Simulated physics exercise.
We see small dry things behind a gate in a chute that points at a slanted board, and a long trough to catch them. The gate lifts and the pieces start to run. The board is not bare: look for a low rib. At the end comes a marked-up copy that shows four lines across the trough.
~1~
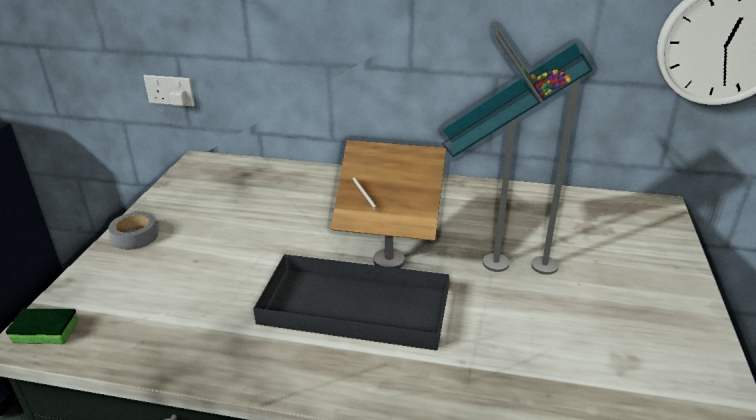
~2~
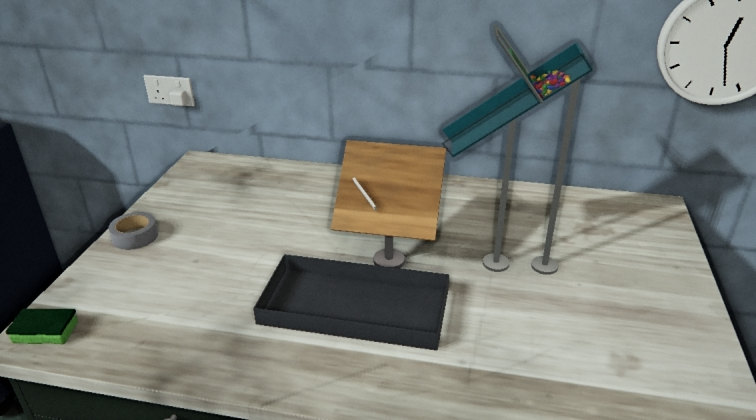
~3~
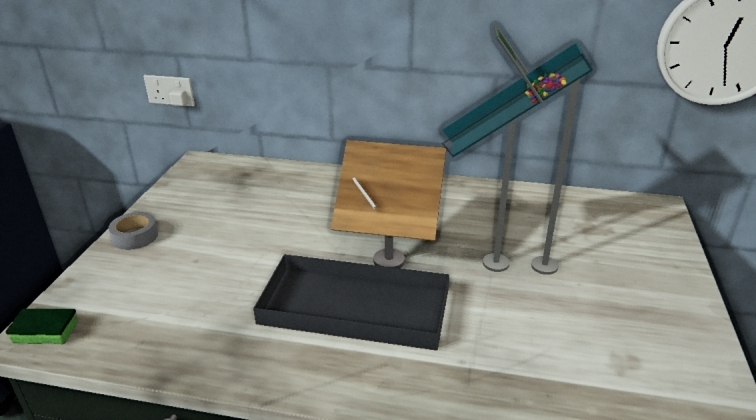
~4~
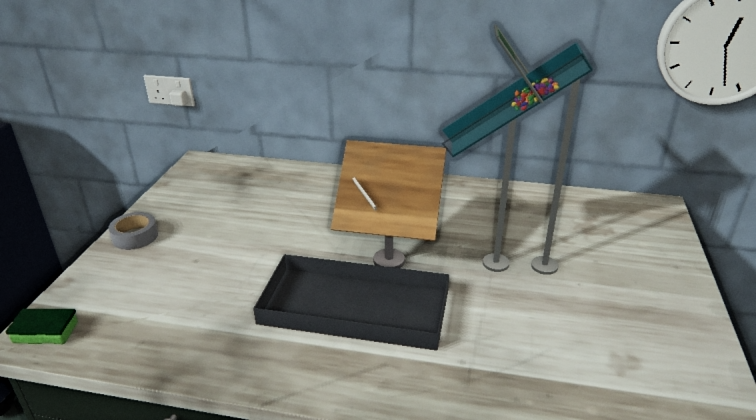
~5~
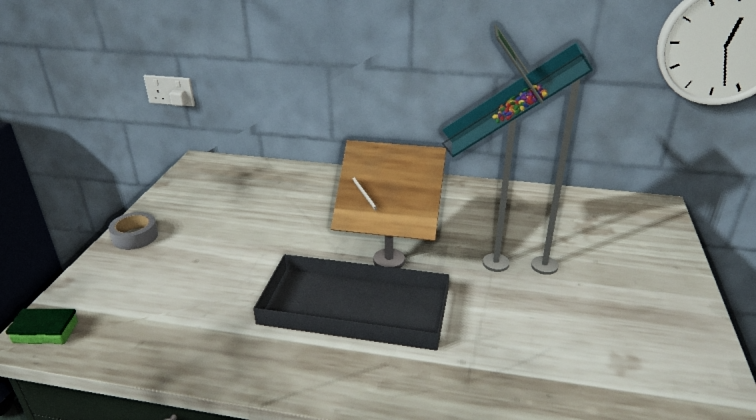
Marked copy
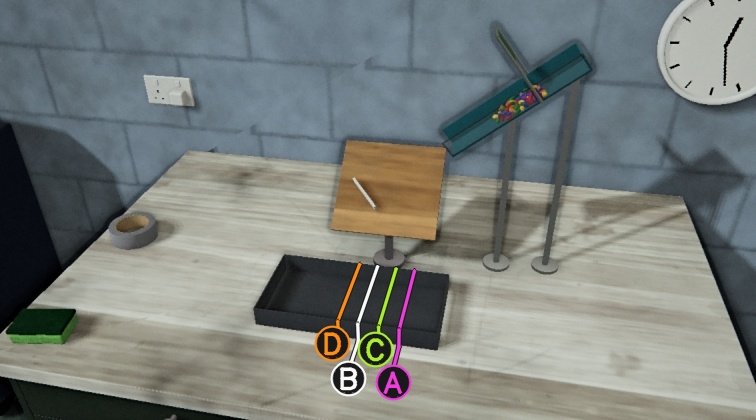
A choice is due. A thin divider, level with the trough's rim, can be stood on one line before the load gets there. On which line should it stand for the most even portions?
Best: B.
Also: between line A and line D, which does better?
D.
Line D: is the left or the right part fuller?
Right.
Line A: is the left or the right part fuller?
The left side.
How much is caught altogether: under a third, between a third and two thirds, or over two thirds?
About that: Over two thirds.
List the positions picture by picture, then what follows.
Load behind the gate near (547, 82), jelly beans; lip of the chute near (453, 150), sloping fairly steeply, in the first picture.
Middle of the board near (389, 188), tilted fairly steeply; middle of its low edge near (382, 235); of its high edge near (396, 144), in the second picture.
Front corners of the trough near (254, 308) and (438, 334), empty; front of the load near (529, 93), in the third picture.
Middle of the load near (532, 93); its front near (514, 104), close to a quarter of the way to the lip; rib from (354, 178) to (375, 207), in the fourth picture.
Middle of the load near (524, 102); its front near (495, 117), close to half of the way to the lip, in the fifth picture.
On the marked copy, line A crosses the front rim at (399, 329); line B crosses the front rim at (358, 323); line C crosses the front rim at (378, 326); line D crosses the front rim at (337, 320).
With A, of what is caught, the whole lot on the left of the divider, none at all on the right.
With B, of what is caught, close to half on the left of the divider, close to half on the right.
With C, of what is caught, the bulk on the left of the divider, a small share on the right.
With D, of what is caught, close to a quarter on the left of the divider, the bulk on the right.
